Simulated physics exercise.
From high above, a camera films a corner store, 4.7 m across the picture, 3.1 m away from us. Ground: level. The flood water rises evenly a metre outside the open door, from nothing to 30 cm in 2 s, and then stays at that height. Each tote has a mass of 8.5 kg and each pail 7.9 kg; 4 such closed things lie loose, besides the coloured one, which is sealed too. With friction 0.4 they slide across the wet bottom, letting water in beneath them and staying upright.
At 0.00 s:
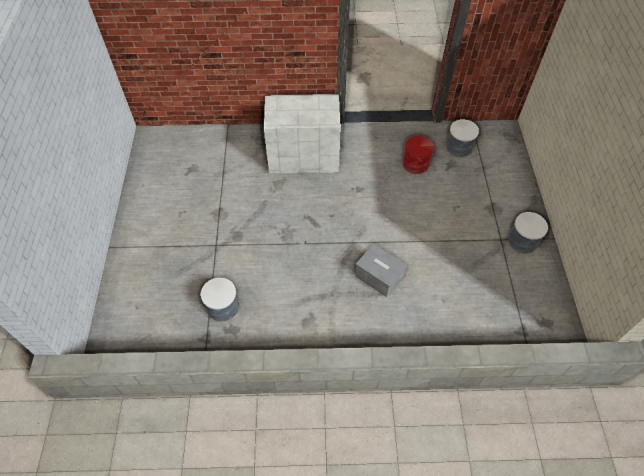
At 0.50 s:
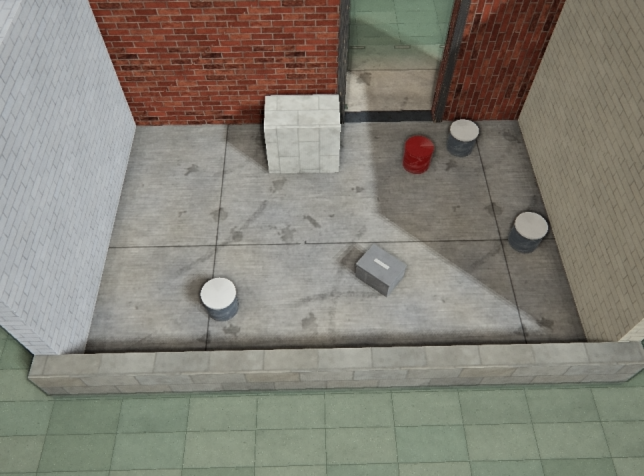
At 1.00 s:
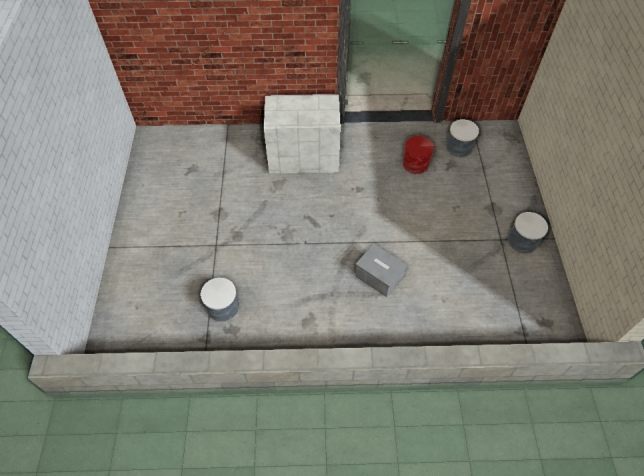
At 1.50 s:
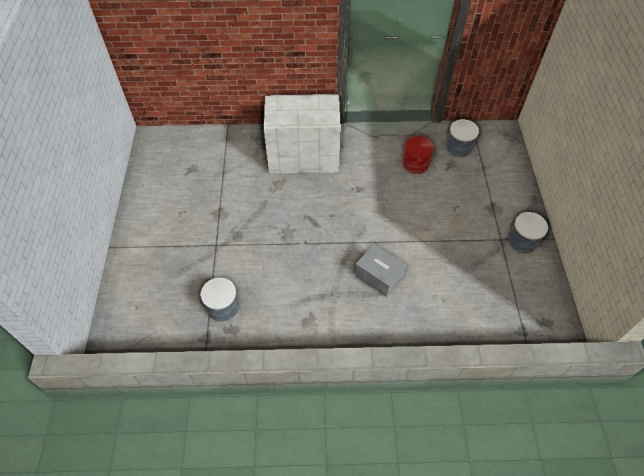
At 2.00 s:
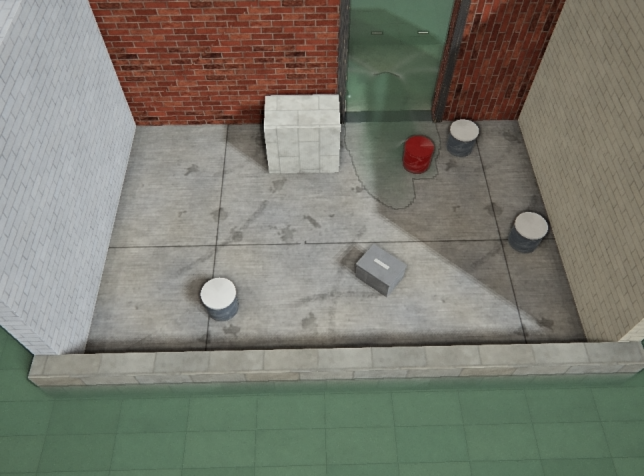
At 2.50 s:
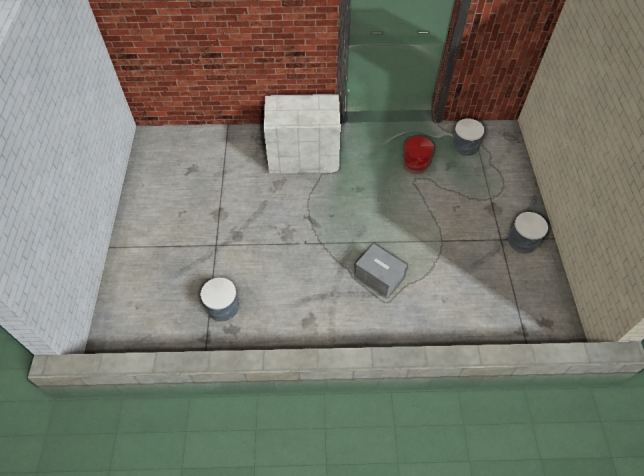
In a corner store seen from high above, green water covers the tiles outside, then enters through the open doorway and spreads around the red pail toward a grey box, while a nearby white-topped container shifts slightly.
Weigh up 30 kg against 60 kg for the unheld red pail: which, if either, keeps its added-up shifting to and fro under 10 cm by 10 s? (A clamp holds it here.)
It seems only the weightier option will anchor it.
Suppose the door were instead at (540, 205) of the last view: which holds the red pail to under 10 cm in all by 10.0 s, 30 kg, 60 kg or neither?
Outcome - the lighter pick works.
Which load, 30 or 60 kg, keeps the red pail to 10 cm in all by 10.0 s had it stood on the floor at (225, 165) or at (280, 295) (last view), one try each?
Respectively, the light option succeeds and the light option succeeds.
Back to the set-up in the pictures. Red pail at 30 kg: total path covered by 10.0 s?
50 cm, roughly.
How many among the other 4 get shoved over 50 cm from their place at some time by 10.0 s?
It adds up to 4.
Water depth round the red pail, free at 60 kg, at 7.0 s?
14 cm, roughly.
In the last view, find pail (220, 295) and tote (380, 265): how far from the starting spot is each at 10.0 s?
First 200 cm, then 80 cm.
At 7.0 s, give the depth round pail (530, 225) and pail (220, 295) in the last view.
First roughly 16 cm, second roughly 10 cm.
After 3.5 s the red pail would be 45 cm from its start with 30 kg and 0 cm from its start with 60 kg; 11 cm of water round it then.
After 4.5 s the red pail would be 47 cm from its start with 30 kg and 0 cm from its start with 60 kg; 10 cm of water round it then.
After 7.0 s the red pail would be 47 cm from its start with 30 kg and 0 cm from its start with 60 kg; 14 cm of water round it then.
After 10.0 s the red pail would be 48 cm from its start with 30 kg and 0 cm from its start with 60 kg; 16 cm of water round it then.
